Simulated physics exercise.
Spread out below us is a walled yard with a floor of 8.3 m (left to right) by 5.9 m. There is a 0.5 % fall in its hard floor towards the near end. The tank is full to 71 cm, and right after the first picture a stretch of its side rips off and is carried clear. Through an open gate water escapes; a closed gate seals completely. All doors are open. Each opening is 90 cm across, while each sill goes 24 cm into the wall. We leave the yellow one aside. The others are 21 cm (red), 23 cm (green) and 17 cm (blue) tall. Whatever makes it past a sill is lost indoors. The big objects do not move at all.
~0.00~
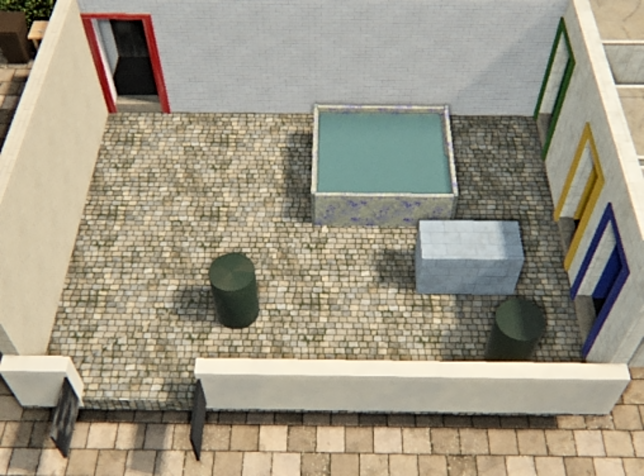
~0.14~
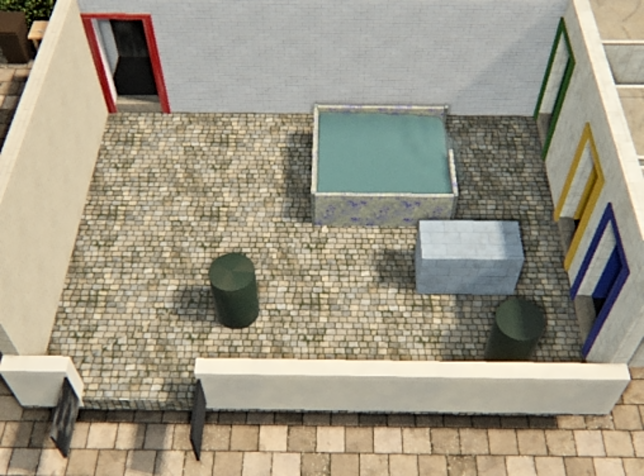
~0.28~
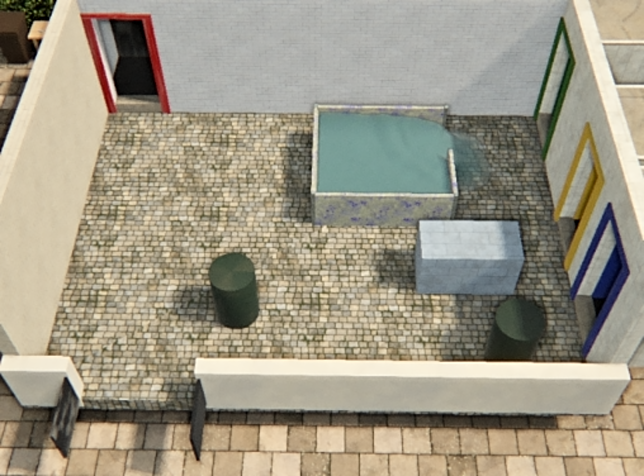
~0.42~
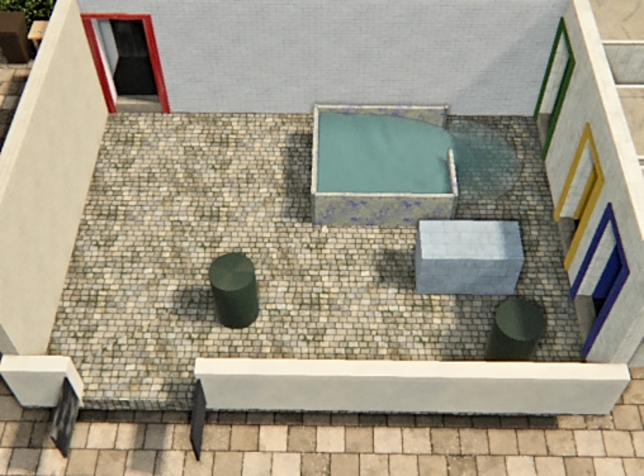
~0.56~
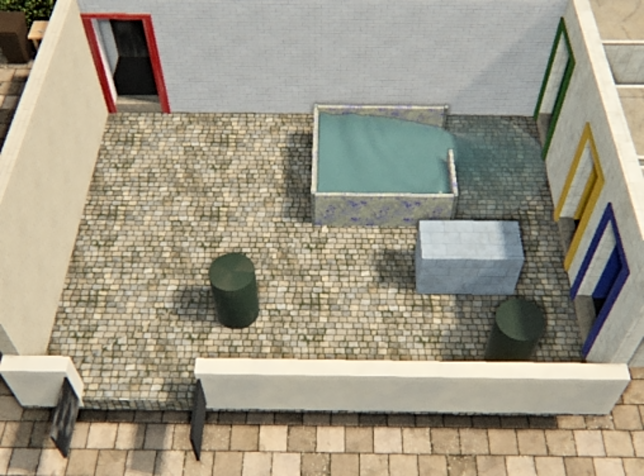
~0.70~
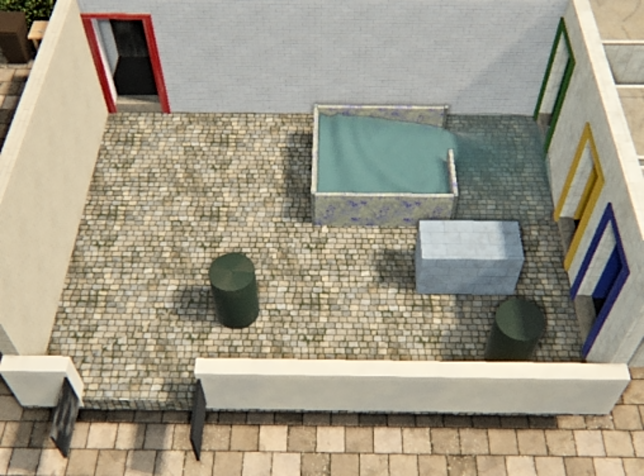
Water pouring from the broken right side of a raised tank and spreading over paving behind a pale block in a walled yard.
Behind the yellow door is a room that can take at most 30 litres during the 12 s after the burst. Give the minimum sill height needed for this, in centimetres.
Roughly 9 centimetres.
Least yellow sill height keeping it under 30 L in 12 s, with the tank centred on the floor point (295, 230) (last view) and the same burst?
In that case about 26 cm.
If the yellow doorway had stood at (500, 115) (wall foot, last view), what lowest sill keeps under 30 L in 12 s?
It needs roughly 31 cm.
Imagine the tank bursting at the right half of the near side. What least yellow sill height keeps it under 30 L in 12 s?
At least roughly 29 centimetres tall.
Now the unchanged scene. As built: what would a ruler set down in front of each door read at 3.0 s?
At the red door the depth is 0 cm, at yellow 14 cm, at green 34 cm and at blue 6 cm.
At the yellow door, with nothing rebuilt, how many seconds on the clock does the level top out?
The level tops out around 2.6 s.
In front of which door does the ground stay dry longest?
Red.
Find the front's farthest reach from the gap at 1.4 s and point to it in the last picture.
Front tip: Approx. (570, 282) px.
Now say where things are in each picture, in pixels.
In the first frame, the tank at (382, 152) is whole and still, 71 cm deep; the yellow door at (576, 204) is dry.
In the second frame, the front is at (462, 177), 0.3 m from the gap at (443, 149); 0.3 m2 of floor is wet, 71 cm left at the back.
In the third frame, water pours out at (443, 151) and has run 0.8 m, to (487, 170); about 11 cm deep outside, 71 cm at the back.
In the fourth frame, water pours out at (443, 152) and has run 1.4 m, to (517, 171); about 8 cm deep outside, 71 cm at the back.
In the fifth frame, the gap is at (443, 152), the front 1.9 m out at (547, 173); the back of the tank holds 71 cm.
In the sixth frame, the gap is at (443, 151), the front 2.0 m out at (549, 132); the back of the tank holds 64 cm; the yellow door at (576, 204), 2.7 m from the gap, is still 0.7 m from the nearest water.
After 1.4 s water covers 10 % of the floor, deepest (52 cm) near (536, 120); 12 cm at the yellow door, 0 litres in over its 14 cm sill.
After 3.0 s water covers 25 % of the floor, deepest (35 cm) near (542, 147); 14 cm at the yellow door, 1 litre in over its 14 cm sill.
After 12.0 s water covers 95 % of the floor, deepest (13 cm) near (593, 392); 8 cm at the yellow door, 2 litres in over its 14 cm sill.
At the yellow door as built, the water arrived by 1.1 s and peaked near 14 cm at 2.6 s.
Run again over the same 12 s with other heights there, 47 litres in over 8 cm, 13 litres over 11 cm. The limit of 30 litres is kept from about 9 cm up.
